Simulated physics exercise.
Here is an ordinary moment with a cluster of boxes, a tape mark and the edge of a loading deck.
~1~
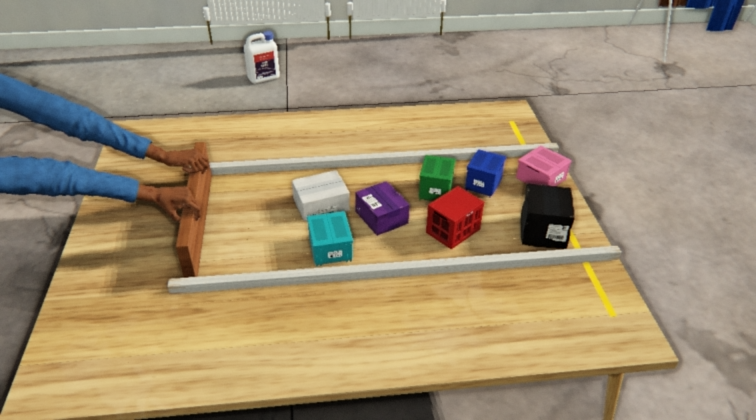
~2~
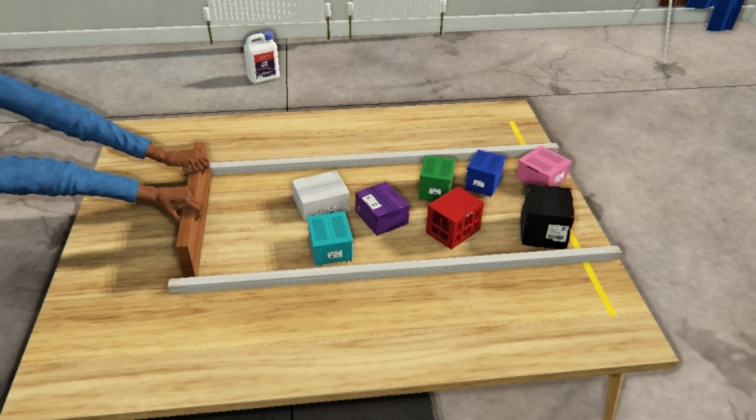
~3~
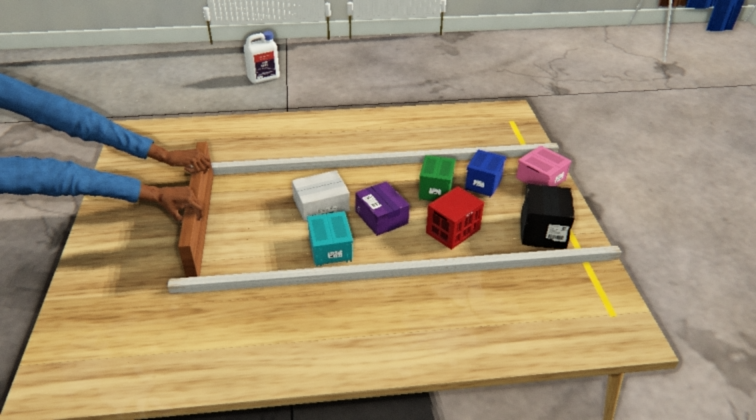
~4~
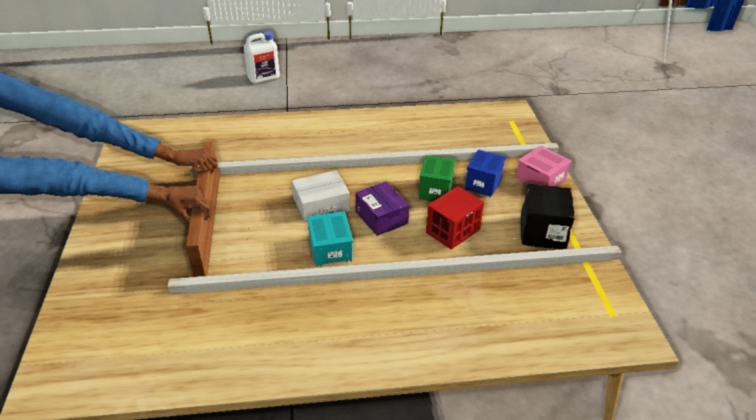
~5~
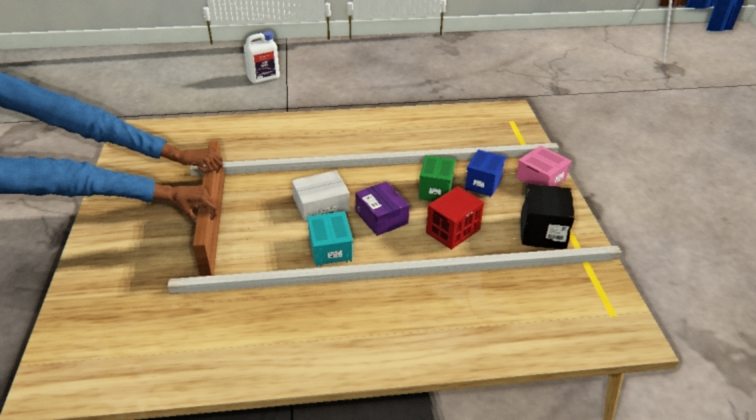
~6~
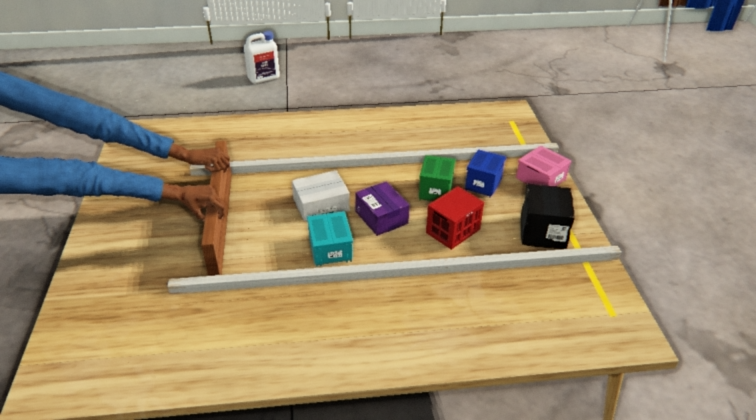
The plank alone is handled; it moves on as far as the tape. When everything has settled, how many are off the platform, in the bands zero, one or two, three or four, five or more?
The number sent down is large, five or above.
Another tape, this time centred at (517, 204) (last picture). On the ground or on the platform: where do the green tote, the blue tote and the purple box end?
Outcome - green tote: It stays up there; blue tote: It is not there; purple box: It stays up there.
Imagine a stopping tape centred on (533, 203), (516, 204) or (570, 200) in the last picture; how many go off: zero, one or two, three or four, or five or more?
Five or more; three to four; five or over.
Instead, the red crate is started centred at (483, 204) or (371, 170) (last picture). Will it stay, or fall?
Lab note: Red crate, try one goes down; try two rests in place.
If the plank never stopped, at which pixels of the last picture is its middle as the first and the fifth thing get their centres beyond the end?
First: Around (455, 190). Next: Around (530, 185).
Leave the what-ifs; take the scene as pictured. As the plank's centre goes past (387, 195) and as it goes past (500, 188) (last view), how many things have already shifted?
Counts: 5, 8.
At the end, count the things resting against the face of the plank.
Result: 2 in all.
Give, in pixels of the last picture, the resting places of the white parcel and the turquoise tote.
Answer: First (571, 180), after that (590, 221).
Soon after, none off yet; pink tote at rest near (543, 170); black parcel at rest near (546, 216); blue tote at rest near (485, 174).
By the end, the number that fall off is five or more; fallen, purple box, green tote, red crate, blue tote, black parcel and pink tote.
